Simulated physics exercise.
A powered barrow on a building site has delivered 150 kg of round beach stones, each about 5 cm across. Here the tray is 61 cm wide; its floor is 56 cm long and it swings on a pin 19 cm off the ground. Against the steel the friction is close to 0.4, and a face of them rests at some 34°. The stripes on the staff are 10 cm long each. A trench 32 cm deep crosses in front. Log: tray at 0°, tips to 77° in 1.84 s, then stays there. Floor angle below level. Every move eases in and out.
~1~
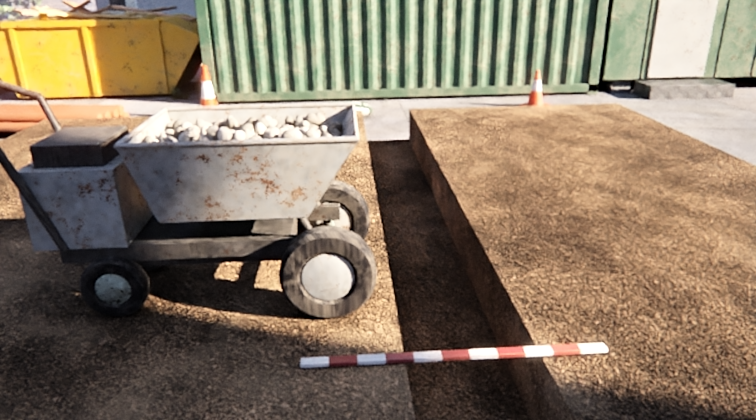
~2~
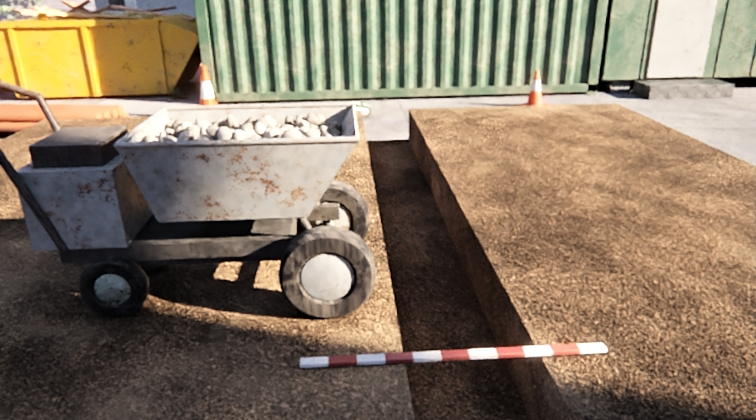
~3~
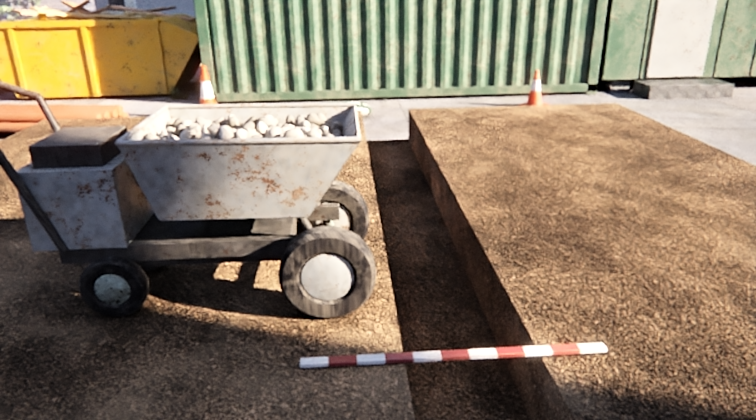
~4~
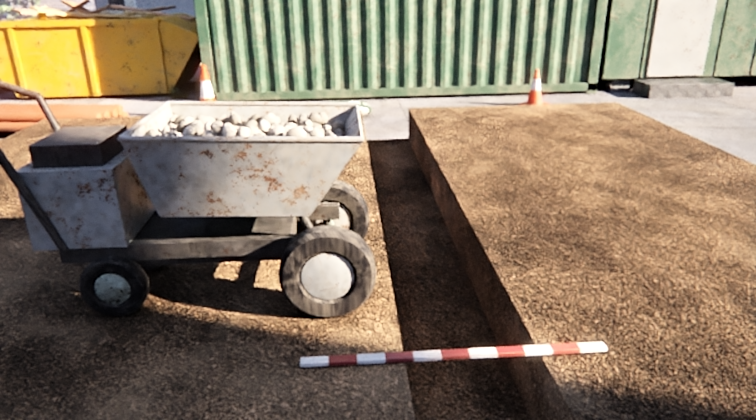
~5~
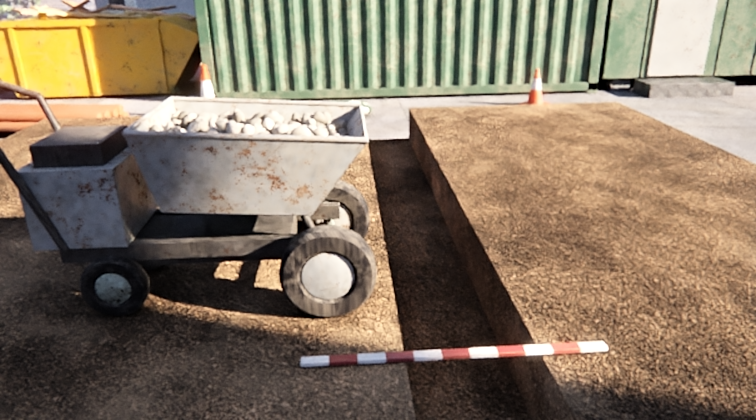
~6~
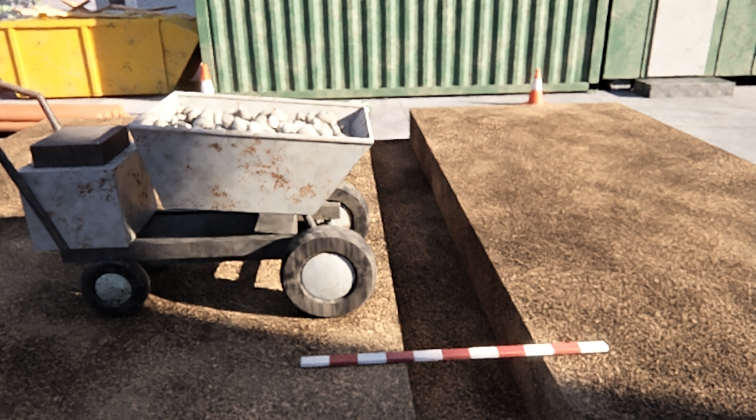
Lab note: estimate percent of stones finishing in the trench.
Approx. 54 %.
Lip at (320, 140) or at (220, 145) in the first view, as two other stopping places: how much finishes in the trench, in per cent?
90 % and 85 %.
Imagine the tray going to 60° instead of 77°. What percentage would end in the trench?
Roughly 45%.
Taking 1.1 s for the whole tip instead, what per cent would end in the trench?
Estimate: About 50 %.
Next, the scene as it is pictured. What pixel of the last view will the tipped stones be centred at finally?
The stones end up centred near (491, 308).
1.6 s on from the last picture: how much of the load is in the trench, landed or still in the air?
30 per cent, give or take.
Then, 1.1 s after the last picture the floor is at 65°, 96 % in the tray, 4 % in the trench; the foremost stones are at (506, 270).
Then, 1.6 s after the last picture the floor is at 77°, 33 % in the tray, 29 % in the trench, 38 % past the trench; the foremost stones are at (647, 267).
Then, 2.0 s after the last picture the floor is at 77°, 11 % in the tray, 42 % in the trench, 47 % past the trench; the foremost stones are at (716, 267).
Then, 3.9 s after the last picture the floor is at 77°, 0 % in the tray, 54 % in the trench, 46 % past the trench; the foremost stones are past the picture's edge.
